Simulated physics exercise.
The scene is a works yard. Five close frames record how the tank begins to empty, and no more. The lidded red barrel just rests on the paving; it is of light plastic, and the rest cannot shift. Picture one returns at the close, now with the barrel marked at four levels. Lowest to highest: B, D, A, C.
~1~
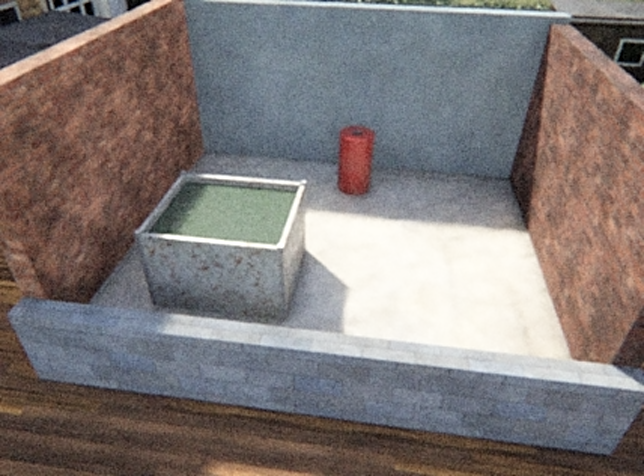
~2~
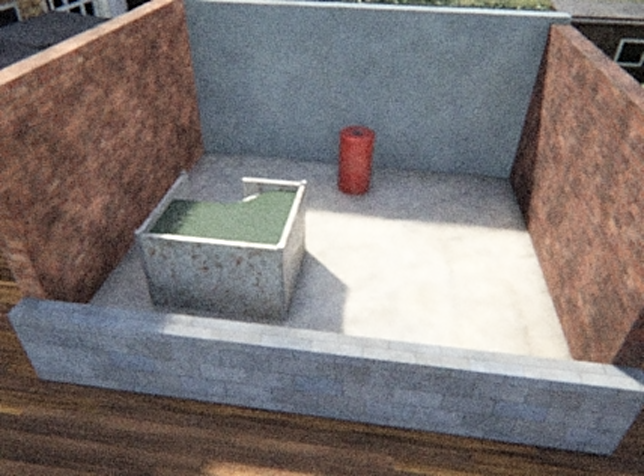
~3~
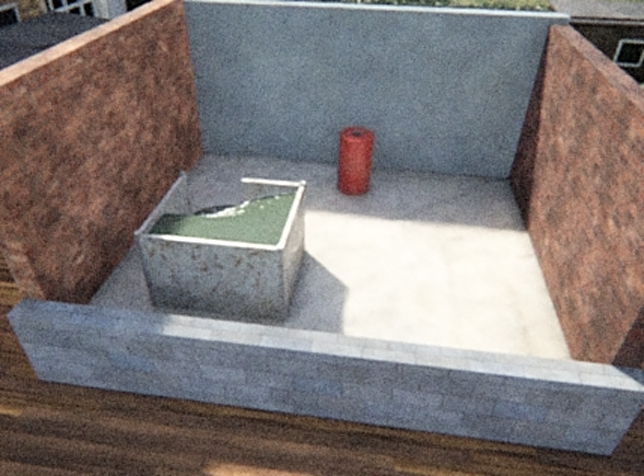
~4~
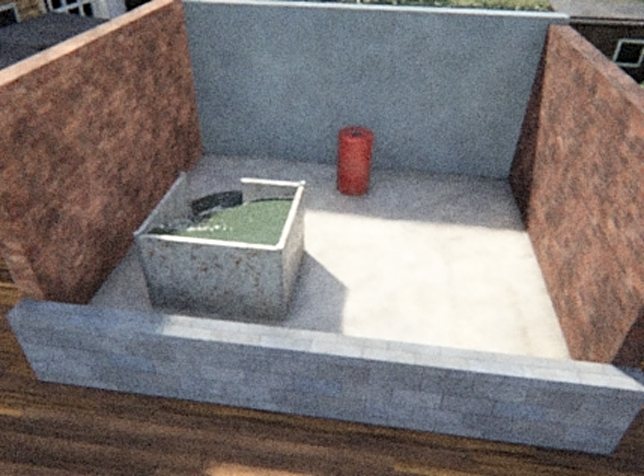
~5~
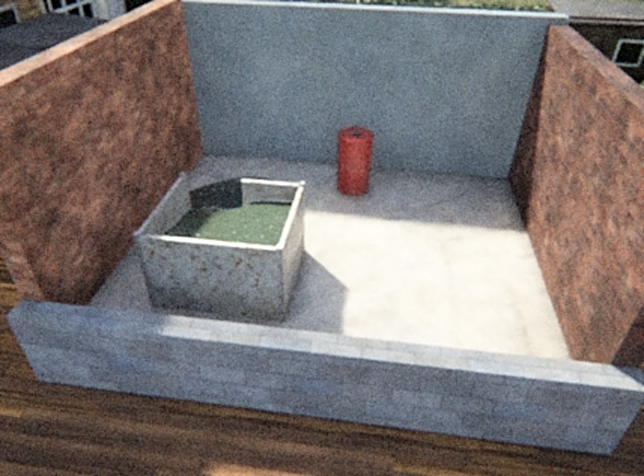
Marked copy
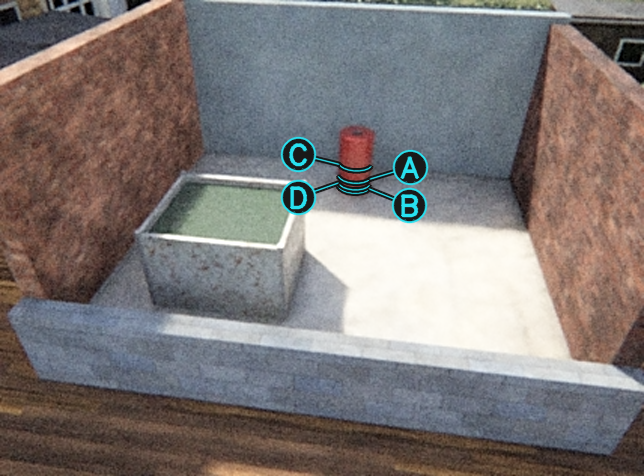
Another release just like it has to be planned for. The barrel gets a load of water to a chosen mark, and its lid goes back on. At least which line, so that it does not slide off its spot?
The limit is C.
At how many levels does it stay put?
One.
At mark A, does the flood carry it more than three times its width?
No, less.
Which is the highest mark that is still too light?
That is mark A.
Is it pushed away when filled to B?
Yes, that goes wrong.
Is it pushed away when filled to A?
Yes, that goes wrong.
In cyan, A at (353, 183); B at (352, 193); C at (353, 170); D at (352, 189); from the bottom up B, D, A, C.
For mark A, it is pushed about its own width away.
For mark B, it is pushed about 7 times its own width away.
For mark C, it shifts by a finger or two and stays.
For mark D, it is pushed about 3 times its own width away.
